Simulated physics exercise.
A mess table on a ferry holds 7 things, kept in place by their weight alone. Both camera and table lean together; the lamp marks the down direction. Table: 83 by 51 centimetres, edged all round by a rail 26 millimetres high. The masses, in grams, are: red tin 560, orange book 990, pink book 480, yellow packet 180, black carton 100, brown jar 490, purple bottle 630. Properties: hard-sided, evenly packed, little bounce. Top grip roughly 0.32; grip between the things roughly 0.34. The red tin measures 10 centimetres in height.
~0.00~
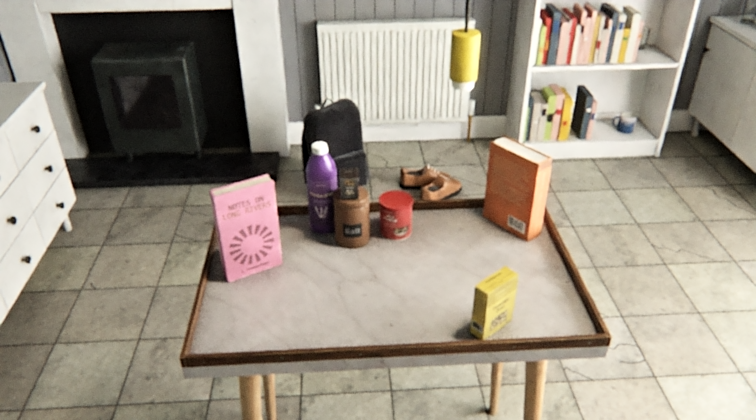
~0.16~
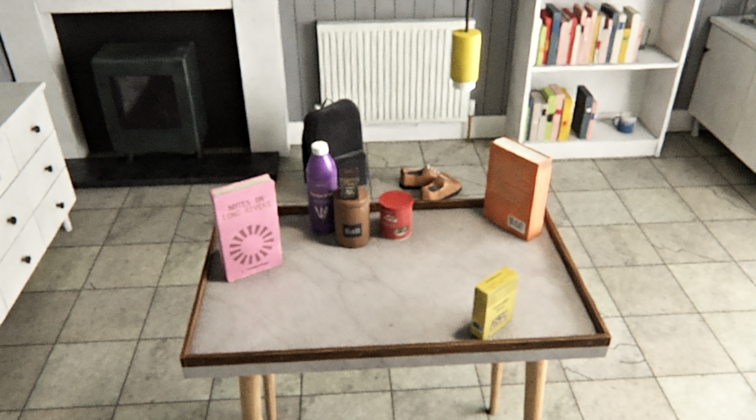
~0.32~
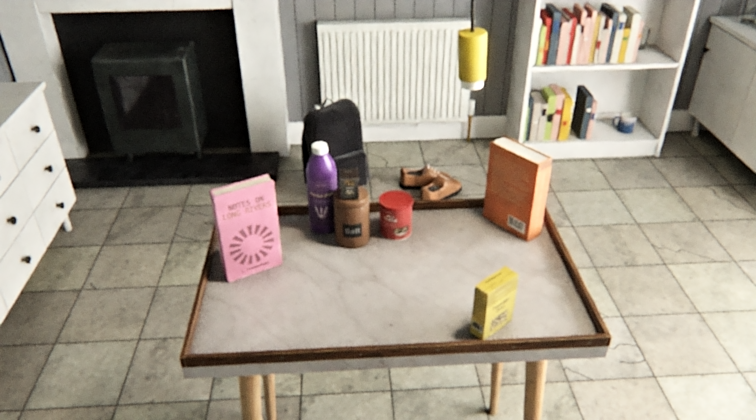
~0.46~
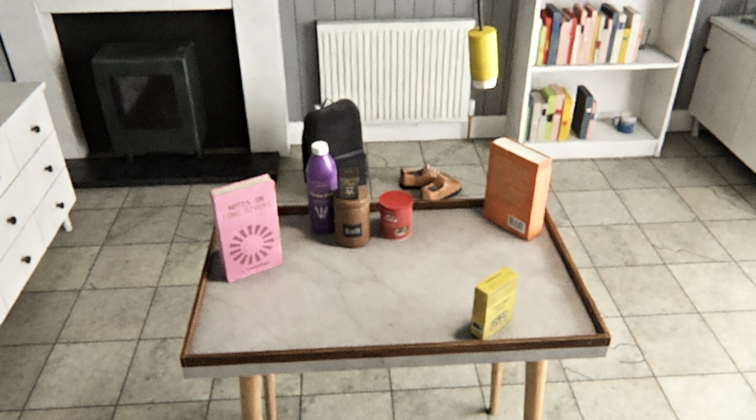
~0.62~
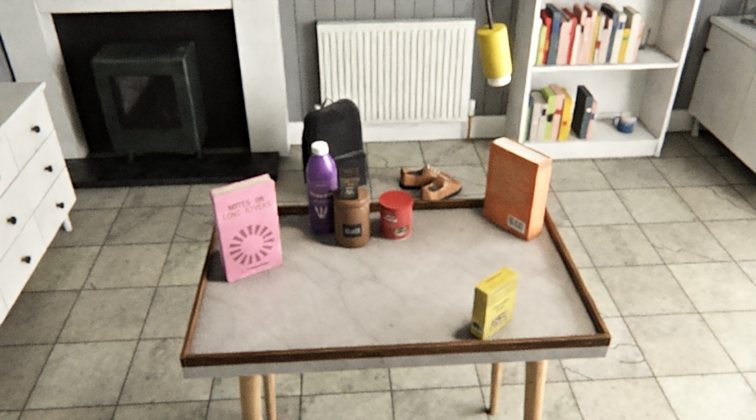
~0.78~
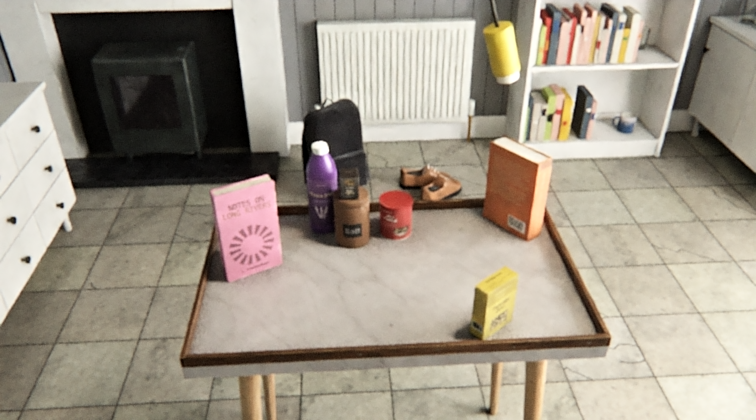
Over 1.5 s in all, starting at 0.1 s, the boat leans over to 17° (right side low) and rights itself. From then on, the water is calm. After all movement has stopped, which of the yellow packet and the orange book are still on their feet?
When it is calm, the yellow packet is on its feet, the orange book has fallen.
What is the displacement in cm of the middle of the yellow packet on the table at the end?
The shift is close to 0 cm.
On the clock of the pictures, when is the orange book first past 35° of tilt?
At around 1.3 seconds on the pictures' clock.
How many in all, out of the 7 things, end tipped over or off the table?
The number is 2.
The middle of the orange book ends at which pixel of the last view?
Around (523, 370).
After 1.38 s, floor tilted 3°, right side down; orange book tipped 74° from how it sat near (542, 189); pink book tipped 13° from how it sat.
After 1.58 s, boat level; orange book now off the table; pink book tipped 43° from how it sat.
After 1.68 s, boat level; pink book on its side.
At rest (2.1 s), off the table and tipped over, orange book; tipped over on the table, pink book; the other 5 in place, give or take 5 cm. In the last view, yellow packet near (494, 304), orange book near (523, 370).
